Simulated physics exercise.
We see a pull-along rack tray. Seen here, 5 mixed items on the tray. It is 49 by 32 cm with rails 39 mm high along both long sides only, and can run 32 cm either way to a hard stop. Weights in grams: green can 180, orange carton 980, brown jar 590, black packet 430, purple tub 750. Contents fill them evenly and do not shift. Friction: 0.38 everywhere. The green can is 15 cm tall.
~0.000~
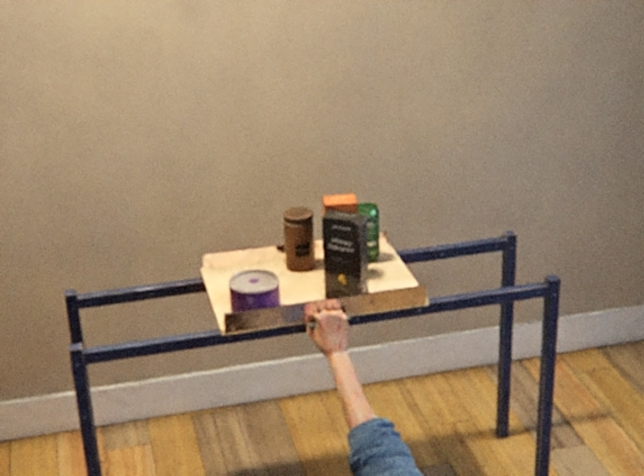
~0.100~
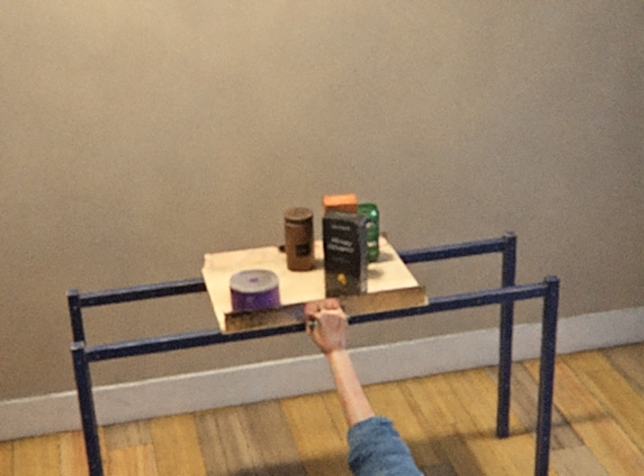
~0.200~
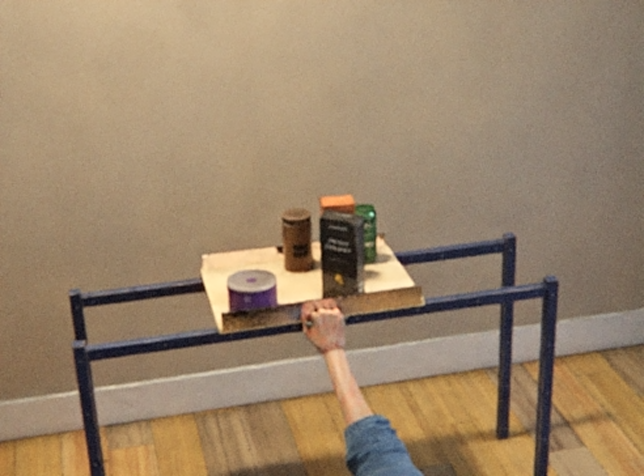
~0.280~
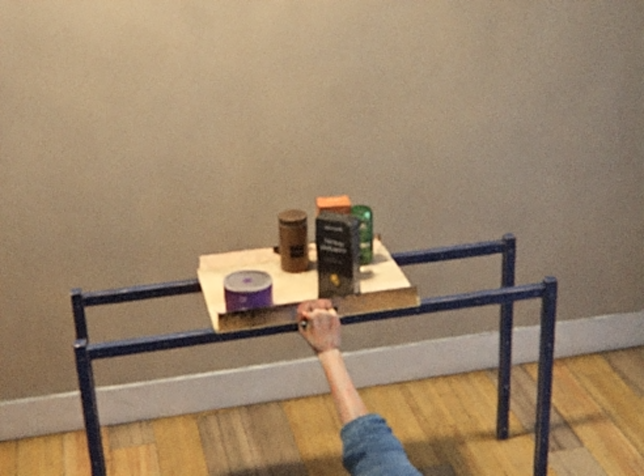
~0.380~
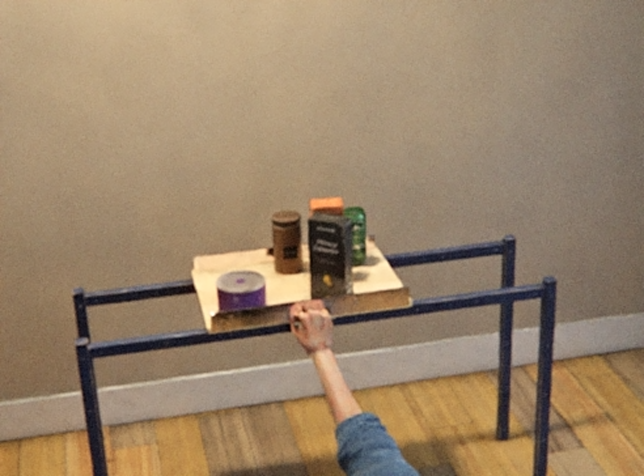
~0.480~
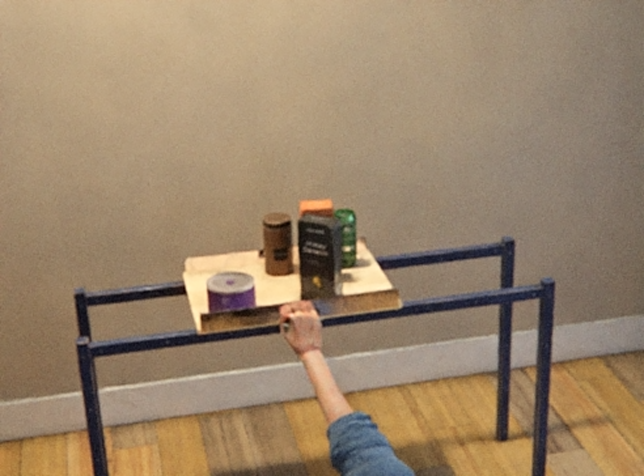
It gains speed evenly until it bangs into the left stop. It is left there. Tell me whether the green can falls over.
The green can stays upright.
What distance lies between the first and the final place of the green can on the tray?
Some 4 cm.
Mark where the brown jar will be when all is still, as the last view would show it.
At about (162, 258).
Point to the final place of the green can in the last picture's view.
Around (231, 252).
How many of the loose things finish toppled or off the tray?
In all, 0.
By 0.88 s, tray 22 cm left.
By 1.08 s, tray 32 cm left; green can 2 cm from its spot near (241, 251); orange carton 2 cm from its spot; black packet 2 cm from its spot.
By 1.18 s, tray 32 cm left; green can 4 cm from its spot near (231, 252); black packet 4 cm from its spot; orange carton 4 cm from its spot.
When it is over (1.8 s), all 5 within 5 cm of the start. In the last view, green can near (231, 252).
